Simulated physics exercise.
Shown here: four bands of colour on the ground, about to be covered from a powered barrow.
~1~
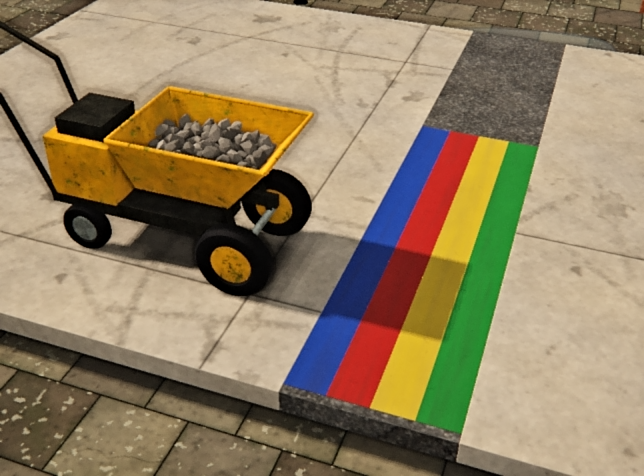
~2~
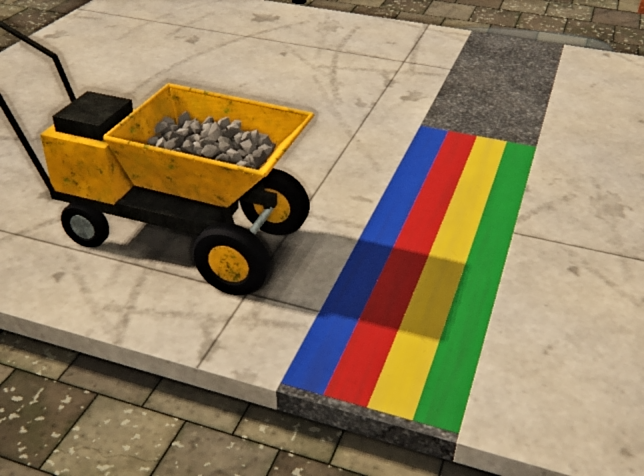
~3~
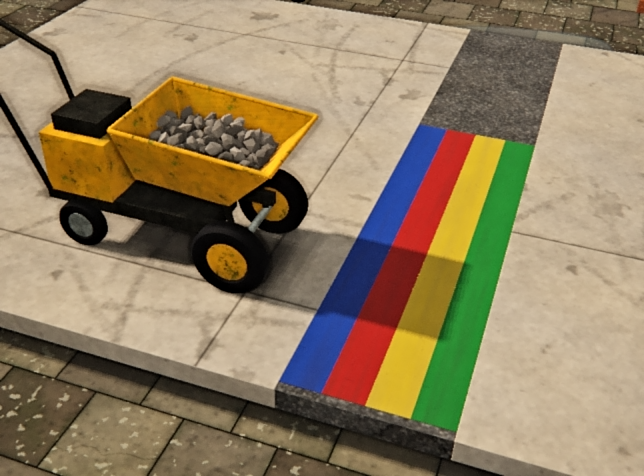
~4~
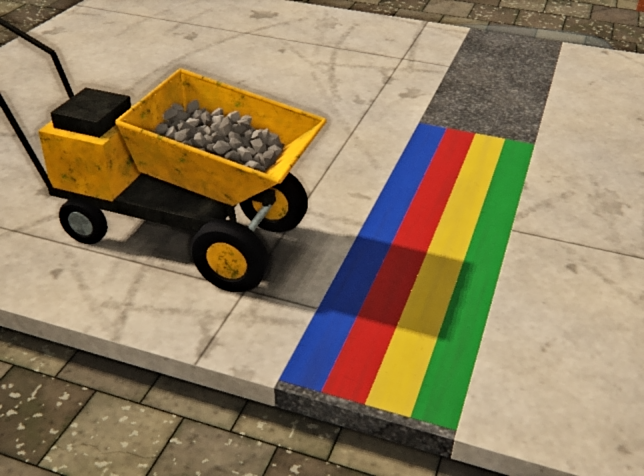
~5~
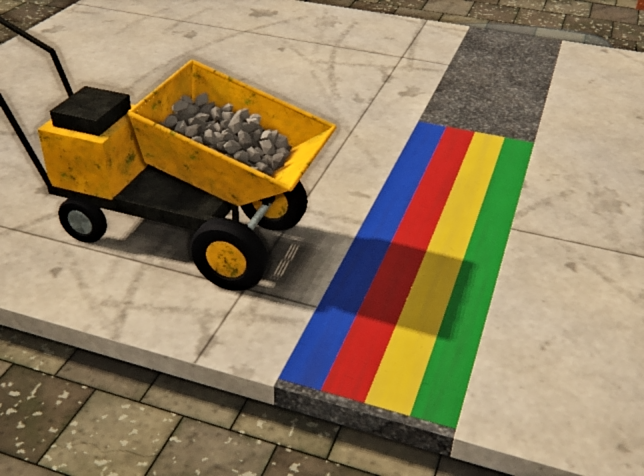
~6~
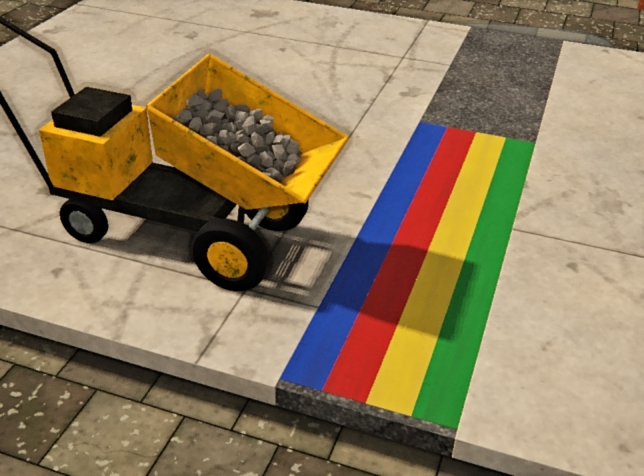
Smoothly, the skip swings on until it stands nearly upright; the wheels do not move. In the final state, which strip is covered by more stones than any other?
The red strip is.
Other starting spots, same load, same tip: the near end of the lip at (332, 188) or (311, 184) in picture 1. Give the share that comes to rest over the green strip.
Near 30 and 20 percent respectively.
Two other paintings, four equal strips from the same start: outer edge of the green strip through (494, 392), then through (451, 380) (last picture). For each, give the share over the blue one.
Near 10 % and 10 %.
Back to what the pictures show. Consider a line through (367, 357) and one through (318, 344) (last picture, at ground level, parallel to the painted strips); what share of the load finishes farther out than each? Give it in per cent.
Estimate, first then second: 40 %, 70 %.
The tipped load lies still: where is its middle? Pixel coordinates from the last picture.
Resting centre, last frame: Roughly (400, 287).
Soon, skip tipped steeply; all in the skip.
A while on, skip tipped right over; about two thirds in the skip; a small part over the blue strip; about a quarter over the red strip; a stray few over the yellow strip.
Towards the end, skip tipped right over; about a quarter in the skip; a small part over the blue strip; about a third over the red strip; about a quarter over the yellow strip; a small part over the green strip; a stray few off the paint.
Finally, skip tipped right over; about a quarter in the skip; a small part over the blue strip; about a third over the red strip; about a quarter over the yellow strip; a small part over the green strip; a stray few off the paint.
